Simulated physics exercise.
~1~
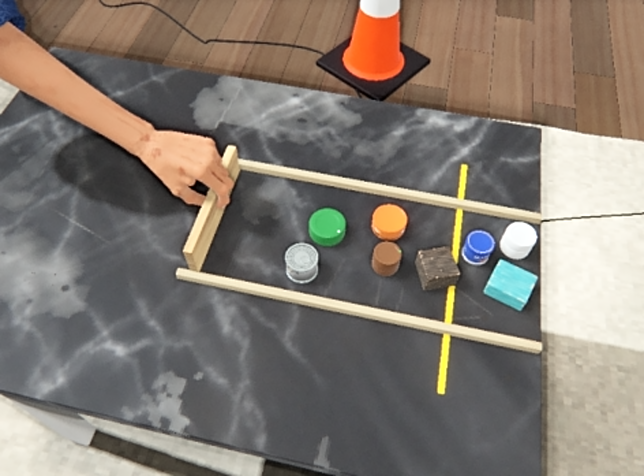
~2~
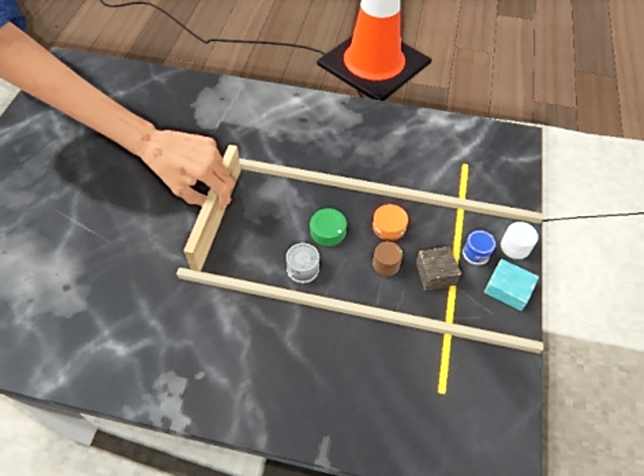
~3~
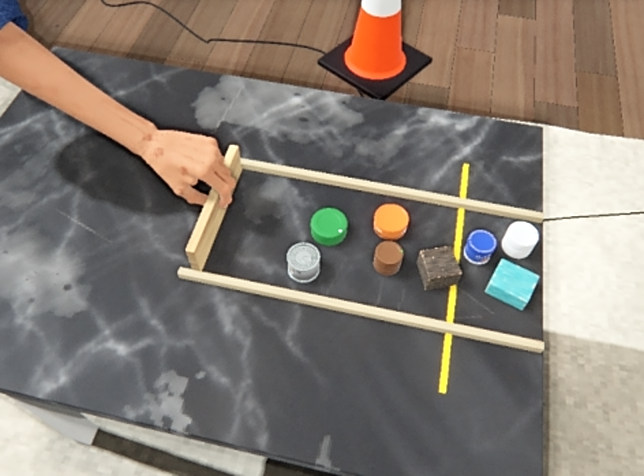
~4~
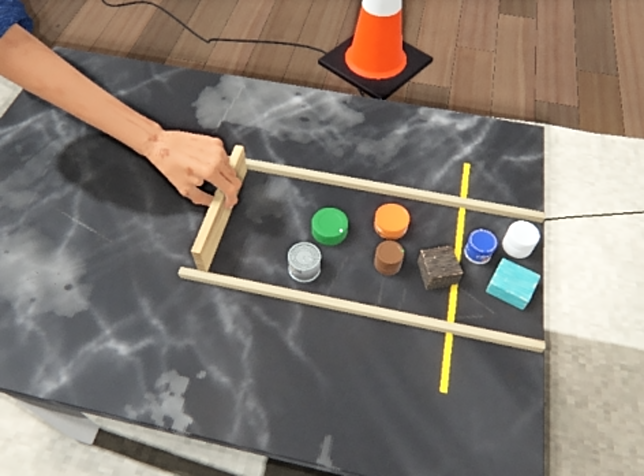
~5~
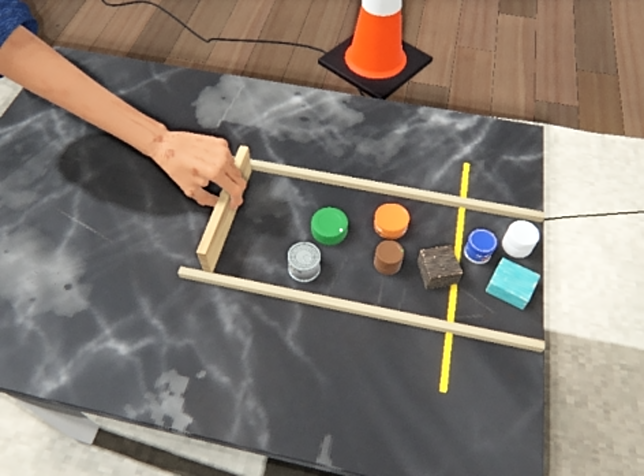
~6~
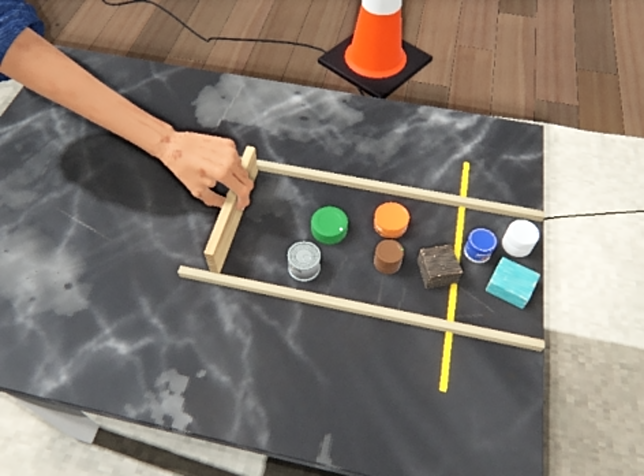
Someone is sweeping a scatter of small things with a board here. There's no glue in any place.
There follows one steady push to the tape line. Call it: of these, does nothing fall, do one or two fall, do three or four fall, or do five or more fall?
Nothing falls.
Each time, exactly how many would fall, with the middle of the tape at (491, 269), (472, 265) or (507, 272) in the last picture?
Going through them in order, you'd see 1, 1 and 4.
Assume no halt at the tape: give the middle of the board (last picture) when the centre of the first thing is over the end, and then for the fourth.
At (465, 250) for the first, at (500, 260) for the fourth.
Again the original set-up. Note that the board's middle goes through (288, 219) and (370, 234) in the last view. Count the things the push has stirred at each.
0 and 4.
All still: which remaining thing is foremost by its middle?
It's the turquoise block that is foremost.
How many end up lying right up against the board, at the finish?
4.
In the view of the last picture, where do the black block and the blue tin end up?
About (501, 282), and the other about (510, 250).
Soon after, none off yet; white lid at rest near (520, 239); turquoise block at rest near (513, 283); blue tin at rest near (480, 246).
At rest, the number that fall off is zero.
